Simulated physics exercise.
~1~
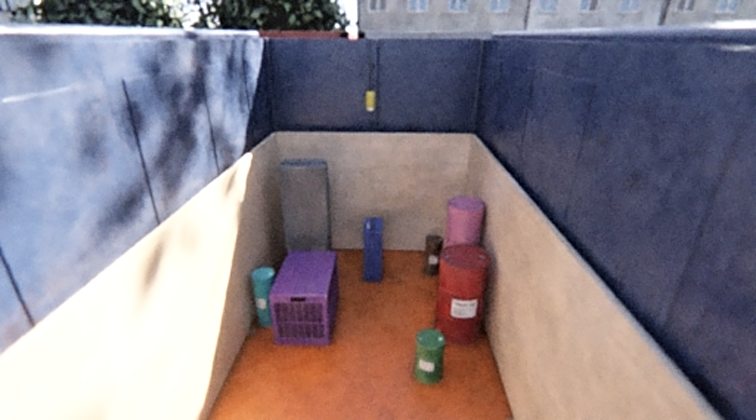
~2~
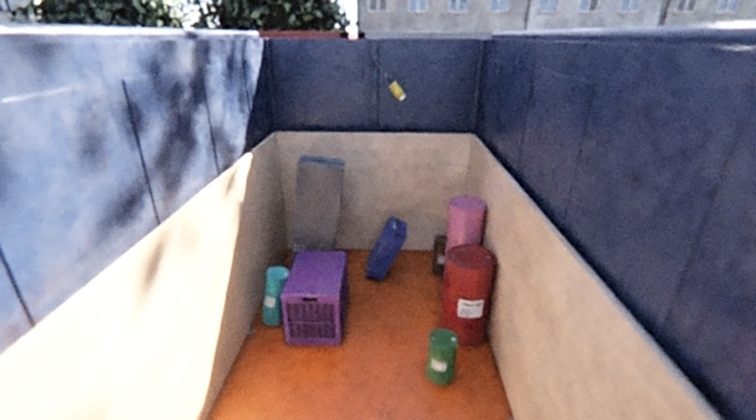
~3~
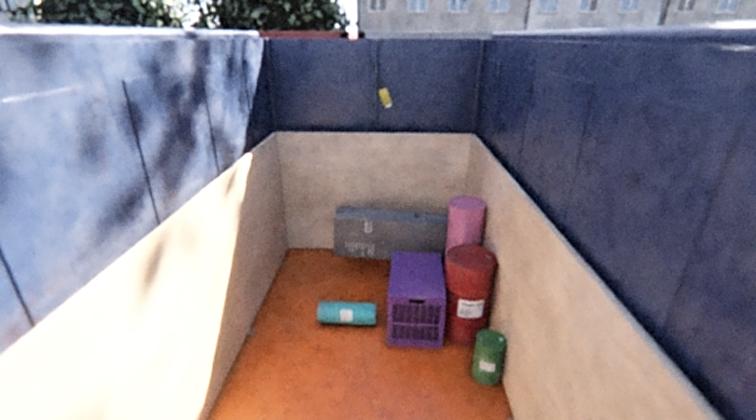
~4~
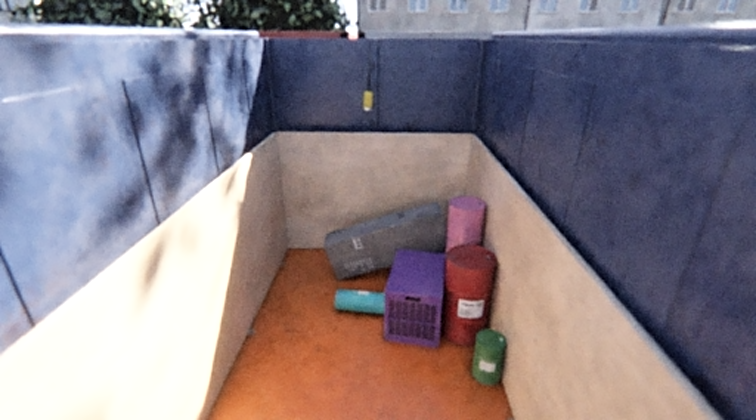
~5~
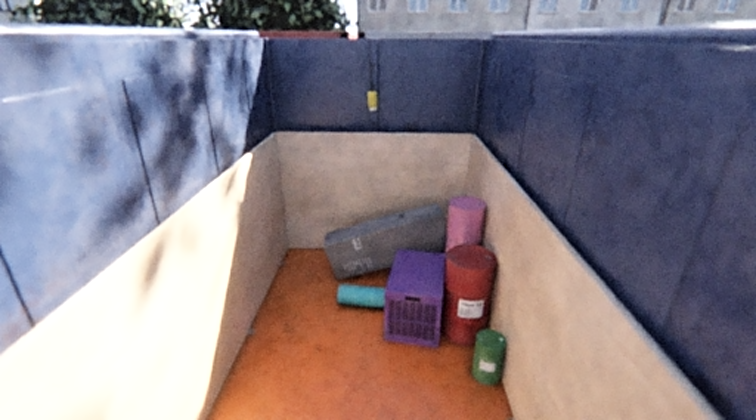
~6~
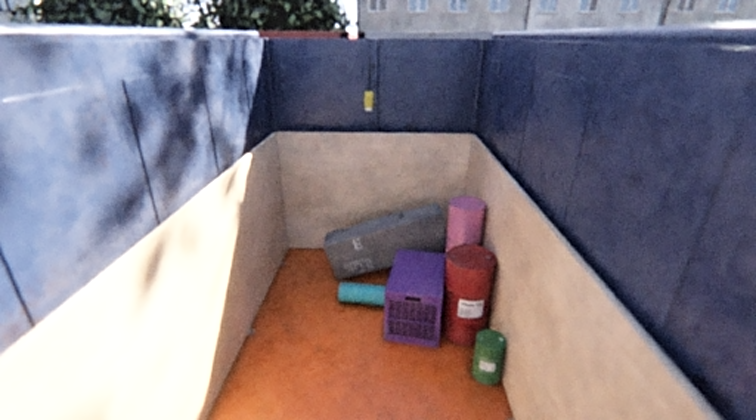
In a van's load bay, things slide right and the grey and turquoise ones topple.
